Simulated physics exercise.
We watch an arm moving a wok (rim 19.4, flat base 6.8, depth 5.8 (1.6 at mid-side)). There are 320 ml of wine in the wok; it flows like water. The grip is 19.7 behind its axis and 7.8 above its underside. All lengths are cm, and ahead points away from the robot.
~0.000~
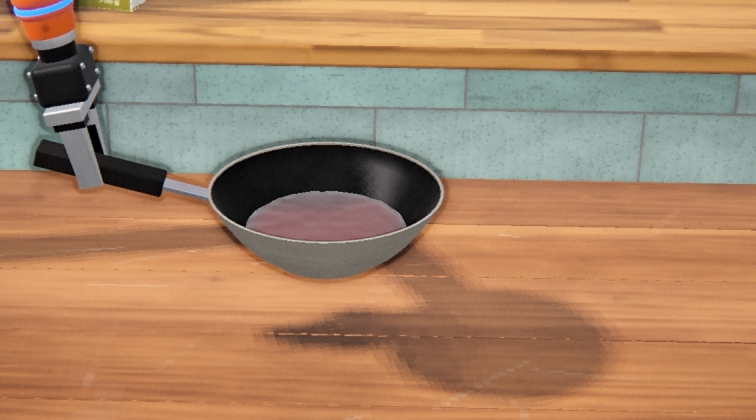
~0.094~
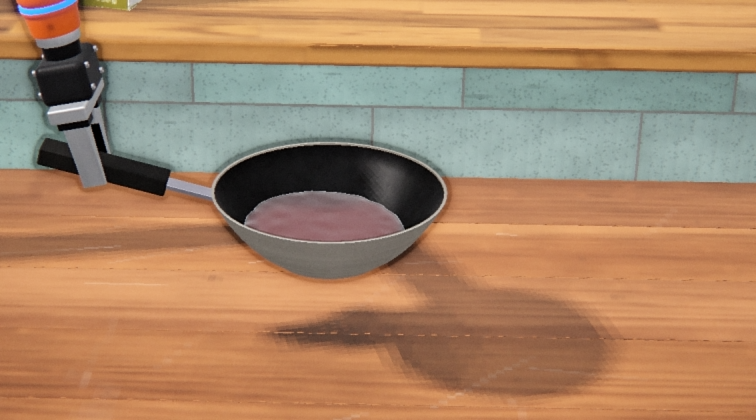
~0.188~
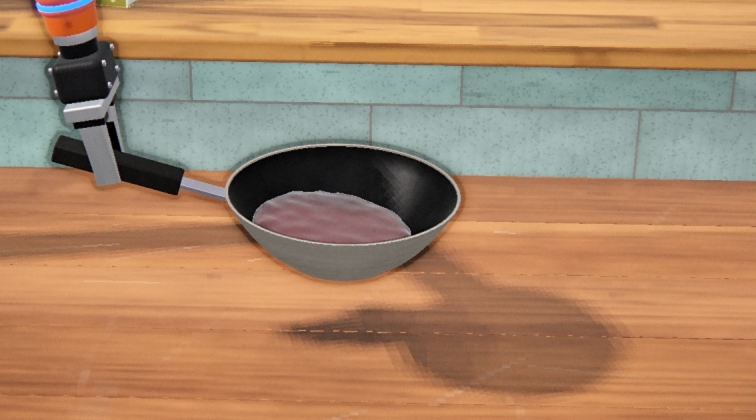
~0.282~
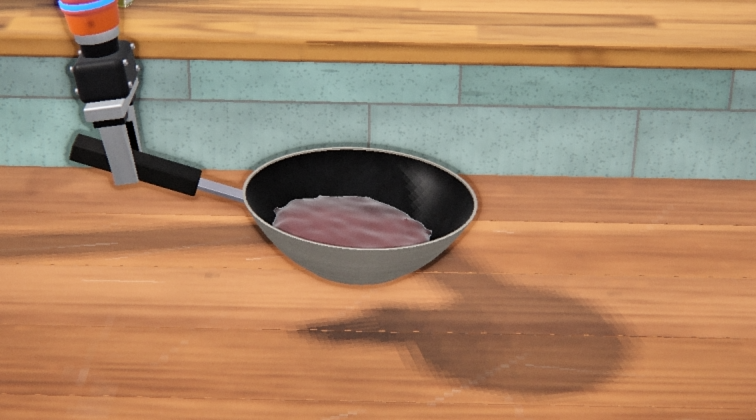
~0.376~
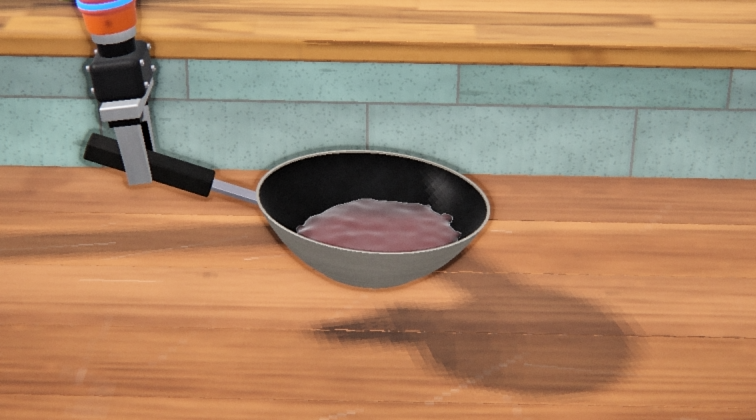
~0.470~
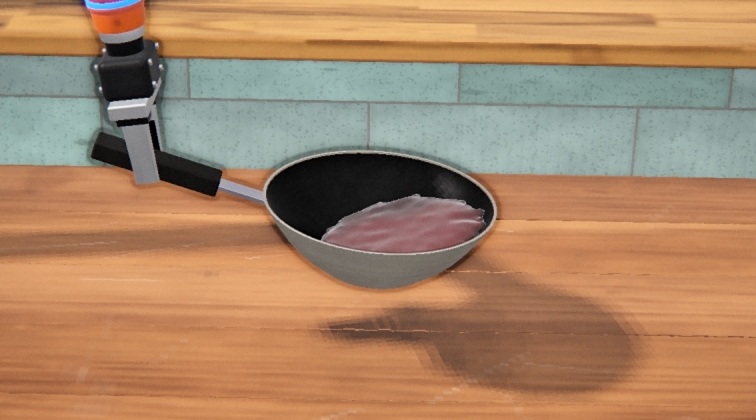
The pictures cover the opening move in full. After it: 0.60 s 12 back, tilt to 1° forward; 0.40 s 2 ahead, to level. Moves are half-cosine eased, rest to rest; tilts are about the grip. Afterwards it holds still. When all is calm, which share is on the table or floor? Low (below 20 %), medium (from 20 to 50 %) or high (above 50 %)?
A low share, below 20 %, ends on the table or floor.
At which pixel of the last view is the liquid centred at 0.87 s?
Near (256, 230).
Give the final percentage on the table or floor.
Near 0 %.
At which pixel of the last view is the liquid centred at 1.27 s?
Near (269, 227).
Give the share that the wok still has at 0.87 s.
Some 100 per cent.
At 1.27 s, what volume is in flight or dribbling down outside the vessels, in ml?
About 0 ml.
After 0.87 s, tilted 2° forward, liquid up to 16 above the table; 315 ml in the wok.
After 1.27 s, level, liquid up to 15 above the table; 315 ml in the wok.
After 1.67 s, level, liquid up to 15 above the table; 315 ml in the wok.
After 2.47 s, level, liquid up to 14 above the table; 315 ml in the wok.
In the end, 315 ml in the wok. That is 0 % on the table or floor.
